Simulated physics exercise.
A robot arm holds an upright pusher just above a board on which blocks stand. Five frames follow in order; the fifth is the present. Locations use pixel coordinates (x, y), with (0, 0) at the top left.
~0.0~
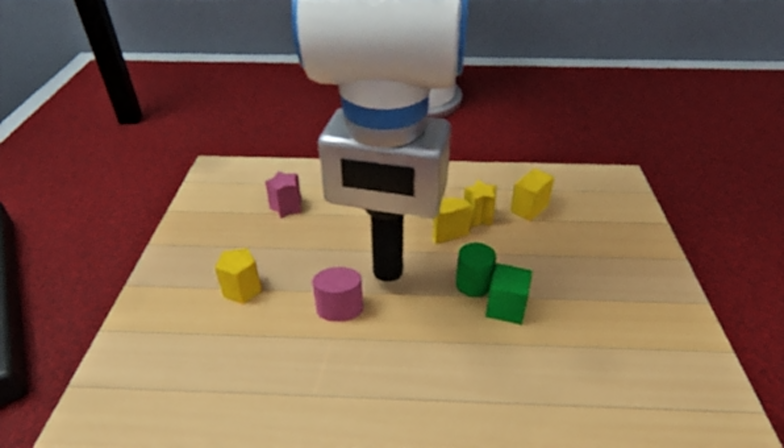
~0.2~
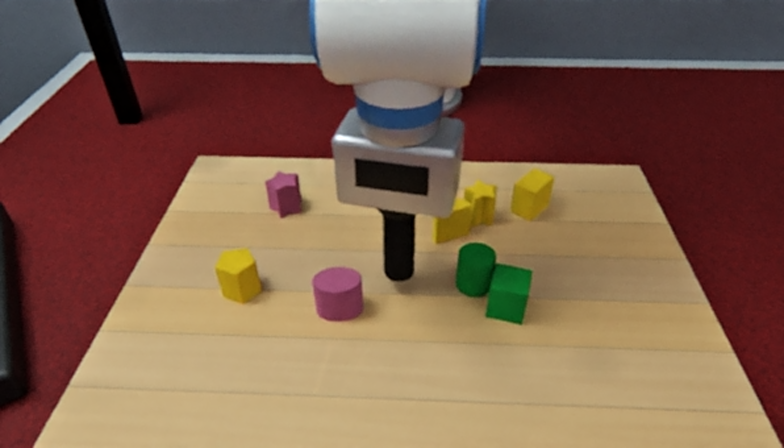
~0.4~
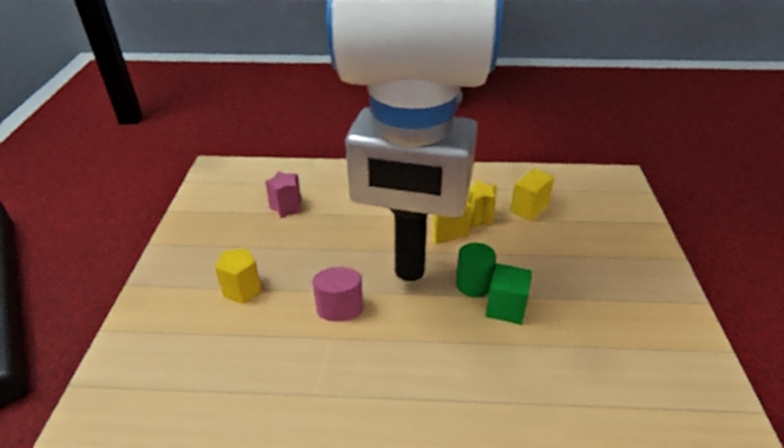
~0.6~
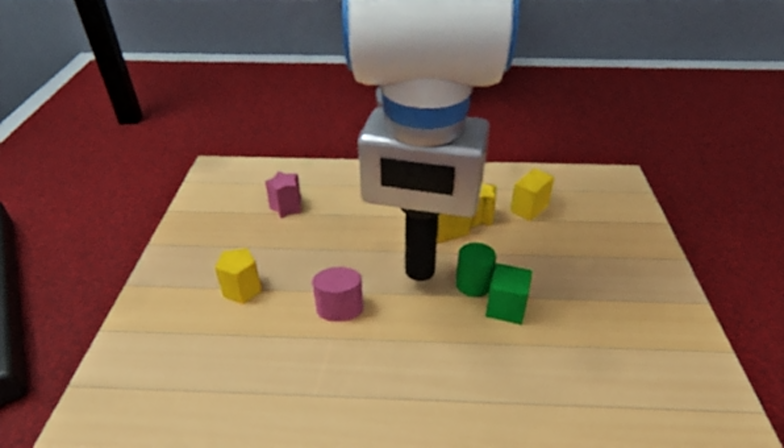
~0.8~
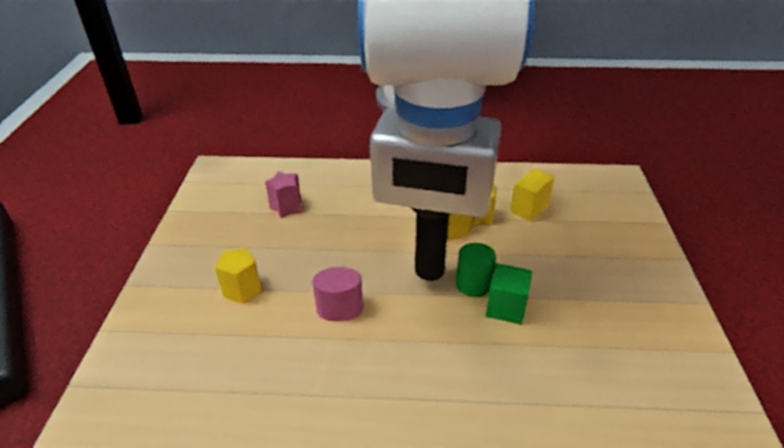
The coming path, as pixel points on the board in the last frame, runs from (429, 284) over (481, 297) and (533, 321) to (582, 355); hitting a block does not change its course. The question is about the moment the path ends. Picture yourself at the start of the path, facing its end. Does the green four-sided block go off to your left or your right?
Measured against the direction from start to end, the green four-sided block shifts toward the left-hand side.
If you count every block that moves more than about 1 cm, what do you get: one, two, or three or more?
This push will displace two blocks.
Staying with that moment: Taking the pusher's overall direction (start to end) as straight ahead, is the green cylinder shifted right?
No, I don't think so.
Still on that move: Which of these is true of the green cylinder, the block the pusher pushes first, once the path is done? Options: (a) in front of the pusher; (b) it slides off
(b)
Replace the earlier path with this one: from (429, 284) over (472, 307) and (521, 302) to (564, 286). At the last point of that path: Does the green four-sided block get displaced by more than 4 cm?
Yes, I think so.
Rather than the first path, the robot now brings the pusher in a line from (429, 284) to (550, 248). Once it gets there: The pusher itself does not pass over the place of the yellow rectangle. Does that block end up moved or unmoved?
My prediction: It remains in place.
What follows on the original path. One third of the way, pusher at (484, 284); green cylinder at (511, 252); green four-sided block at (527, 279), turned 55° clockwise.
Two thirds of the way, pusher at (537, 308); green cylinder at (520, 254); green four-sided block at (586, 297), turned 35° clockwise.
At the end, pusher at (587, 342); yellow half-round block in place; green cylinder at (520, 254); green four-sided block at (620, 309), turned 30° anticlockwise.
